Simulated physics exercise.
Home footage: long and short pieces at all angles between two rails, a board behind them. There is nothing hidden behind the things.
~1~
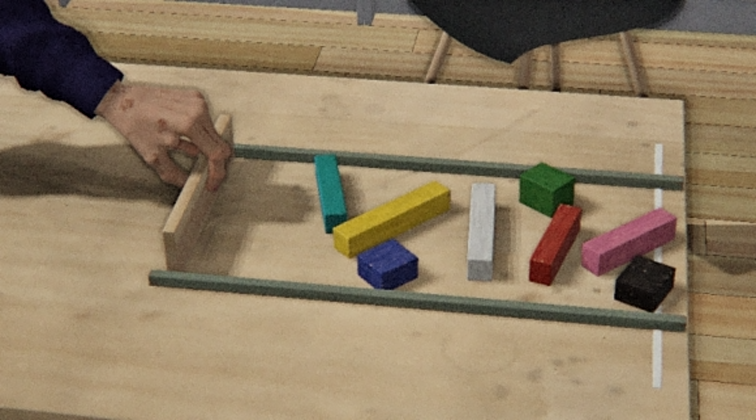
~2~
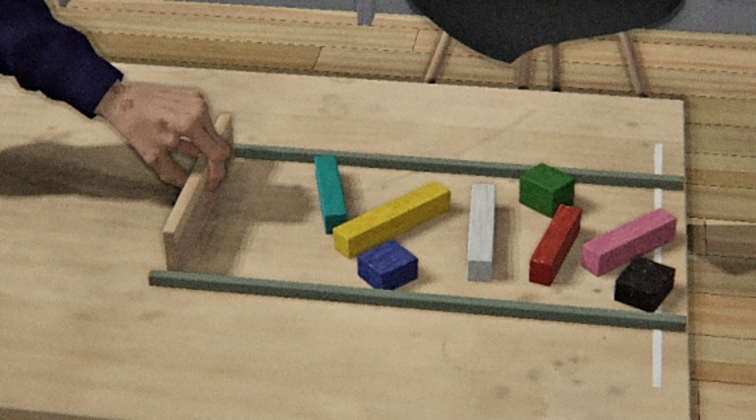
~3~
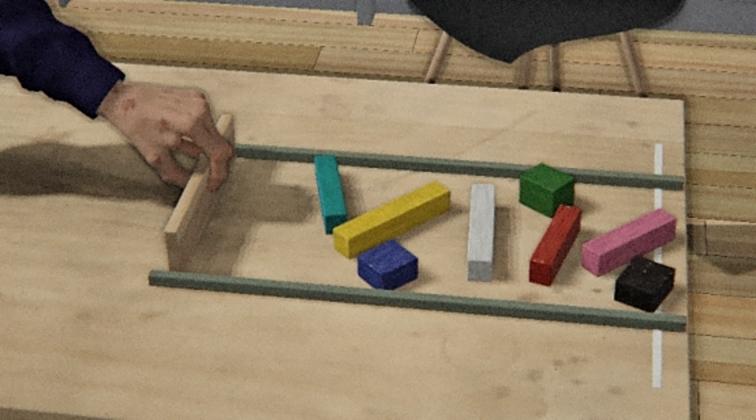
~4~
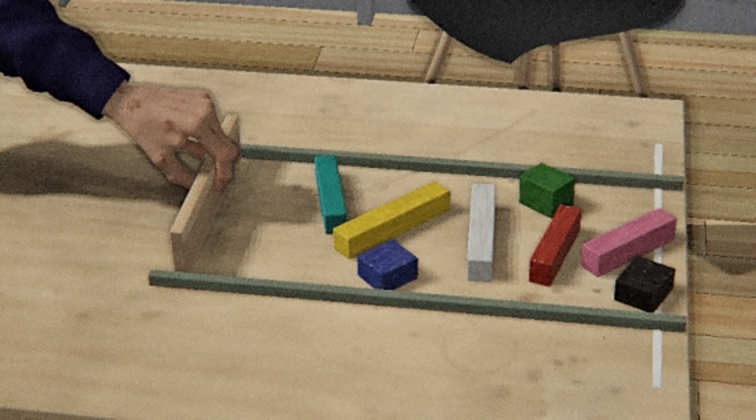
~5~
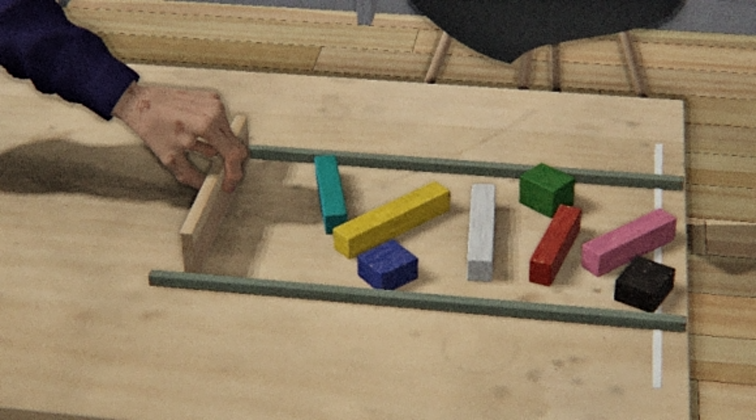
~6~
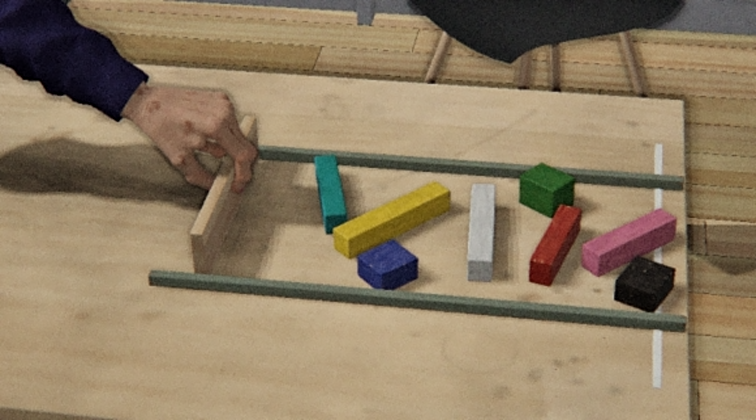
On a pale wooden tabletop above a plank floor, seen from above at an angle, two dark green rails run left to right towards a white tape line. Between them lie turquoise, yellow, blue, white, green, red, pink and black pieces, with a wooden board at the left. A dark-sleeved hand holds the board, at first almost still, then slides it slightly right; the pieces and camera stay still.
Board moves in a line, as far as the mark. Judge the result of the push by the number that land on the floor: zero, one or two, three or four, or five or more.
The number that land on the floor is five or more.
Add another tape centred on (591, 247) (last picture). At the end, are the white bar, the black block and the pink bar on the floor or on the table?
White bar: Stays in place; black block: Goes down; pink bar: Goes down.
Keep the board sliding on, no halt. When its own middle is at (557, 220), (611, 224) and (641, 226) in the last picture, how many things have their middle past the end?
In order, that gives 0, then 3, then 5.
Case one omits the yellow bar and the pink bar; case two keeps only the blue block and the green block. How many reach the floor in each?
4 in the first case and 5 in the second.
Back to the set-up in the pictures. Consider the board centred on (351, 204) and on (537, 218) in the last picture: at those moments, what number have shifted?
One spot: 2. Other spot: 8.
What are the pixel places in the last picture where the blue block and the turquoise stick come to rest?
You'll find the blue block at roughly (682, 302) and the turquoise stick at roughly (669, 220).
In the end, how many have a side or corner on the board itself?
It touches 2.
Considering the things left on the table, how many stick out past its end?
Counting them gives 1.
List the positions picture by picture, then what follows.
Black block (645, 284); pink bar (630, 242); red bar (556, 244); board (201, 192); tape (658, 252), in the first picture.
Pink bar (630, 242); white bar (482, 231), in the second picture.
Red bar (556, 244); green block (547, 190), in the third picture.
Black block (645, 285); board (208, 193), in the fourth picture.
Pink bar (630, 242); turquoise stick (331, 194), in the fifth picture.
Black block (645, 285); pink bar (630, 242); red bar (556, 244); board (227, 194); tape (658, 252), in the sixth picture.
A little later, none off yet; black block at rest near (645, 285); pink bar at rest near (630, 242); red bar at rest near (556, 244).
When it is over, the number that fall off is five or more; down, yellow bar, white bar, green block, red bar, pink bar and black block.
